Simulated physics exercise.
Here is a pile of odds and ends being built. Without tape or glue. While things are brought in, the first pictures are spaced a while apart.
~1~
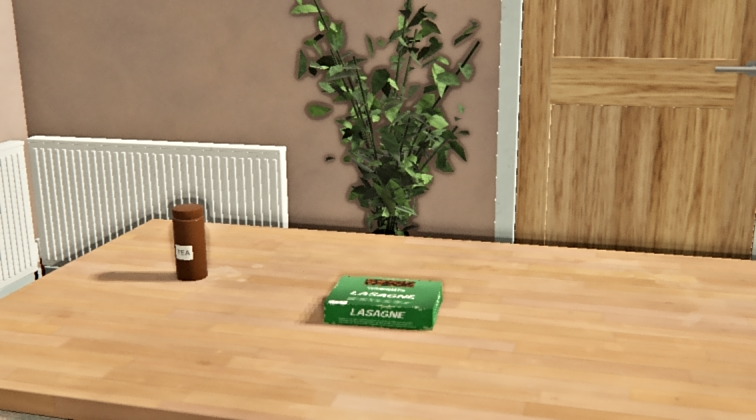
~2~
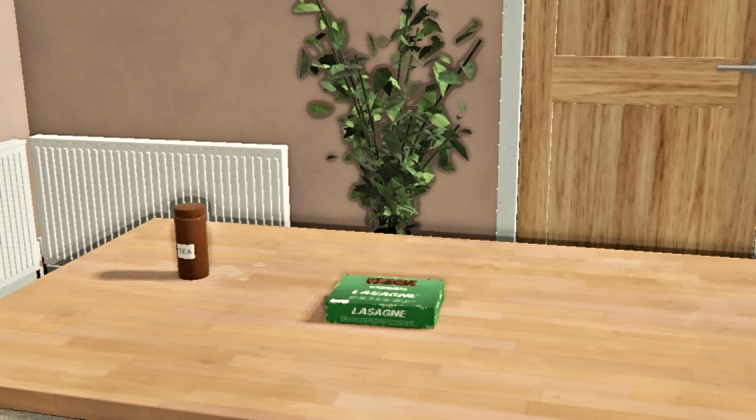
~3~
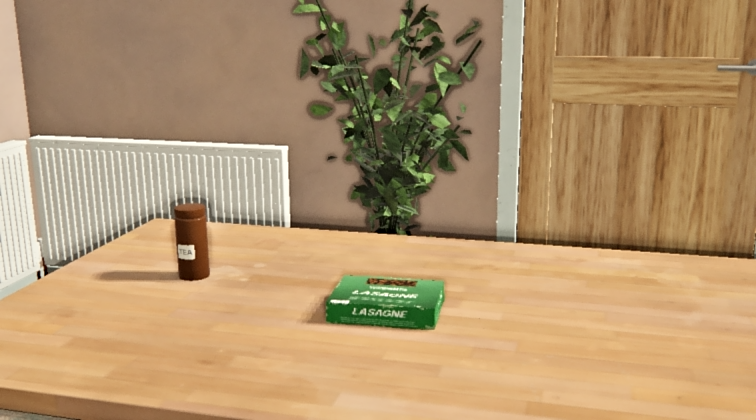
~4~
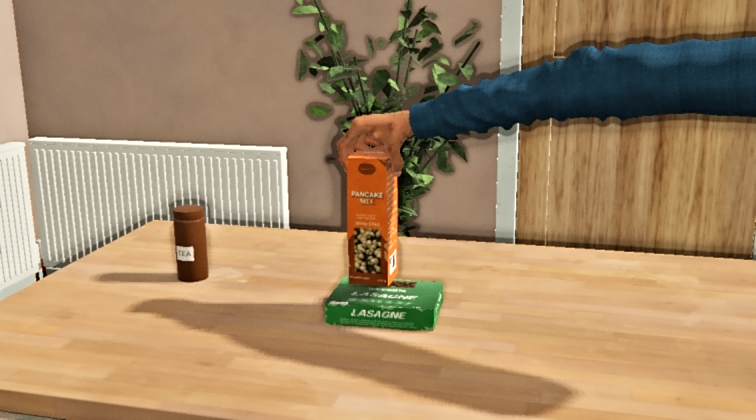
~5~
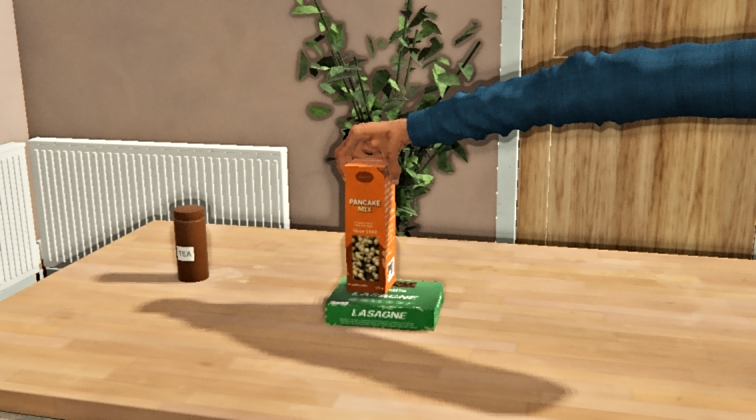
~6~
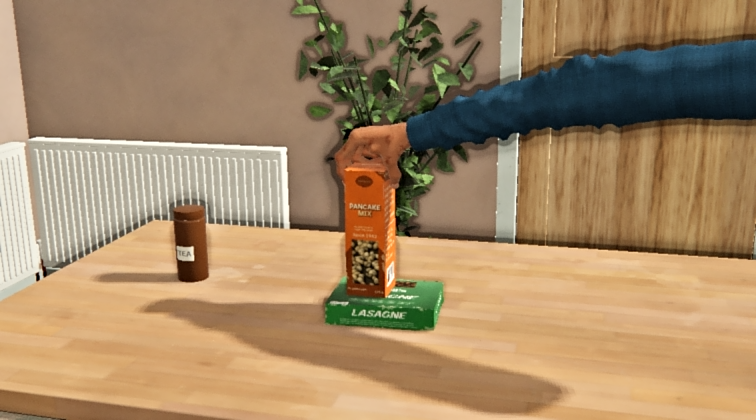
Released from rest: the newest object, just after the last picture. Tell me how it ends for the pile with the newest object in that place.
It ends with the pile still standing.
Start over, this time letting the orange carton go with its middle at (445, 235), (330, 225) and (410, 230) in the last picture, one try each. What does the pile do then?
First the pile topples, second it topples, third it remains standing.
Then, 0.70 s after the last picture, nothing has stirred.
Then, 1.60 s after the last picture, orange carton resting near (371, 229).
At rest, all 3 in place. Seen from the same camera at the end, orange carton near (371, 229). The pile stays up.
